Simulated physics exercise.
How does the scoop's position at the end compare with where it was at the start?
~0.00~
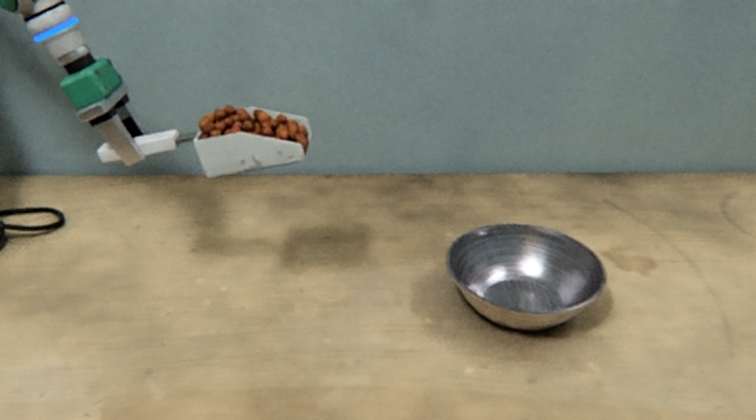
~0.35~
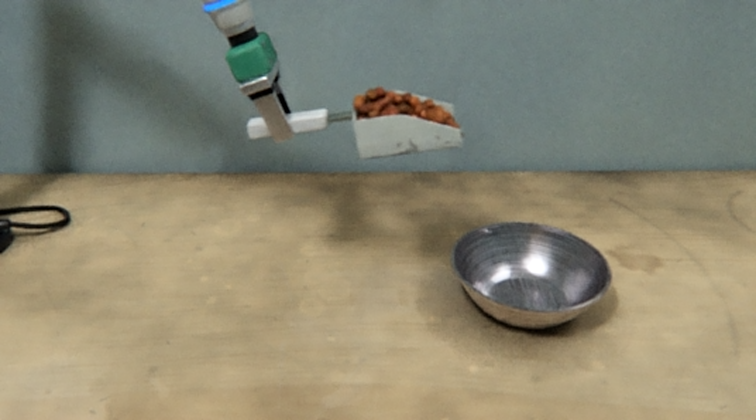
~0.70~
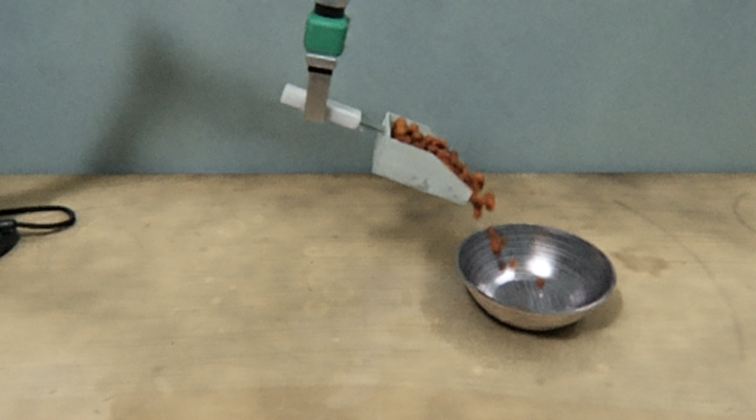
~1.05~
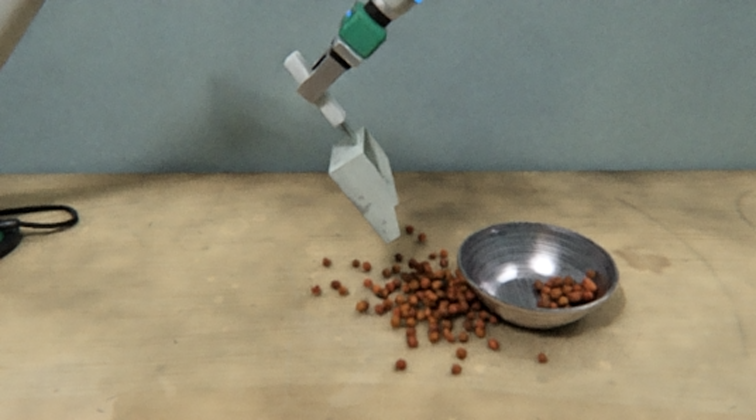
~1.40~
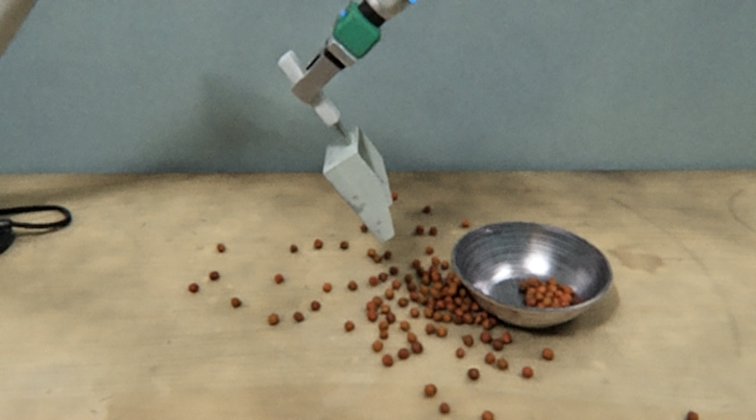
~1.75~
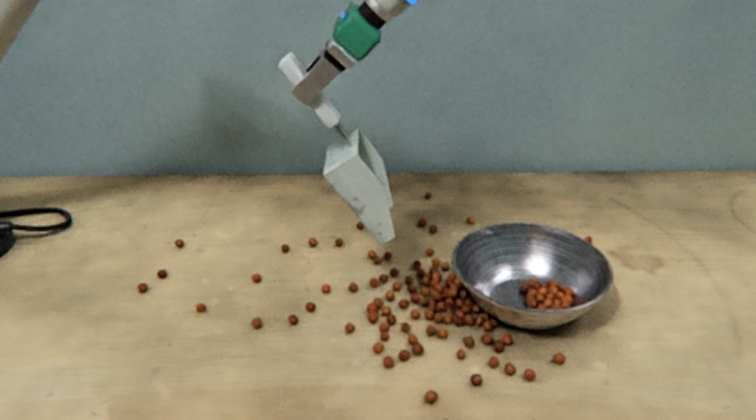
The scoop began over on the left side, and it ended farther to the right and slightly lower, closer to the metal bowl.
